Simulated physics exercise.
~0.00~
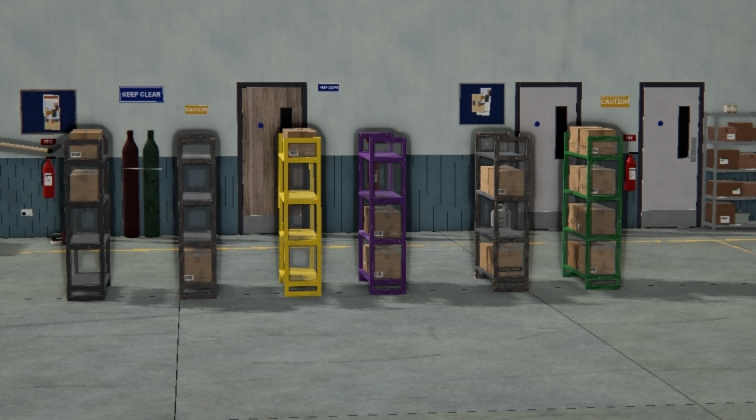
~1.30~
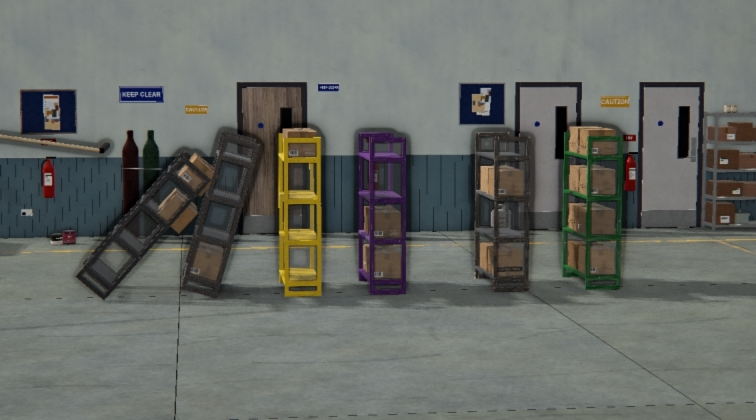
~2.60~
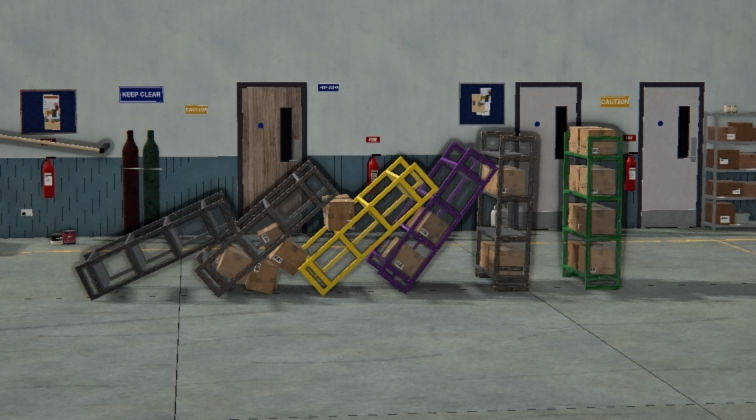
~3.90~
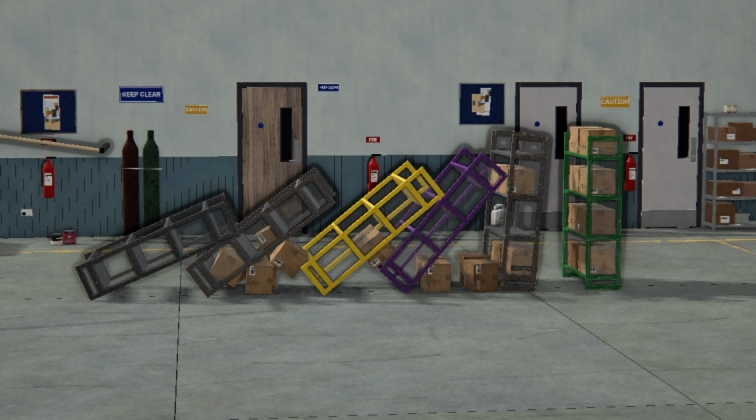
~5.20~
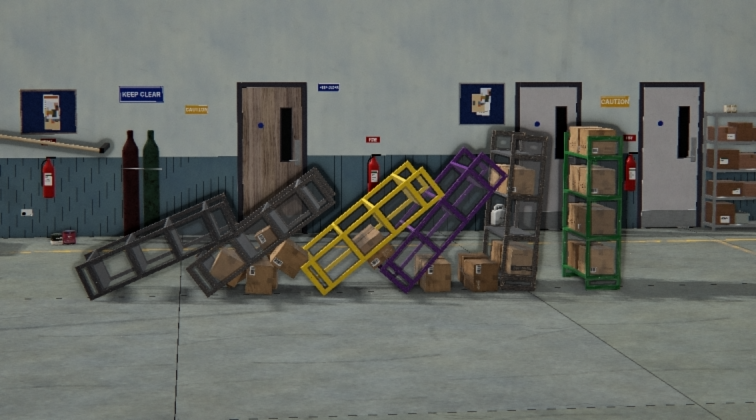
A pole at the far left edges rightward against the first of six open shelf units standing in a row across a warehouse floor, seen side-on by a still camera. Behind them are a grey and teal wall, doors and gas cylinders. The first grey unit topples right into the second, which tips in turn. The yellow unit then falls against the purple one, and cartons slide out onto the floor. The purple unit leans onto the next grey unit, which stays upright. Four units rest slanted, while that grey unit and the green one remain standing.
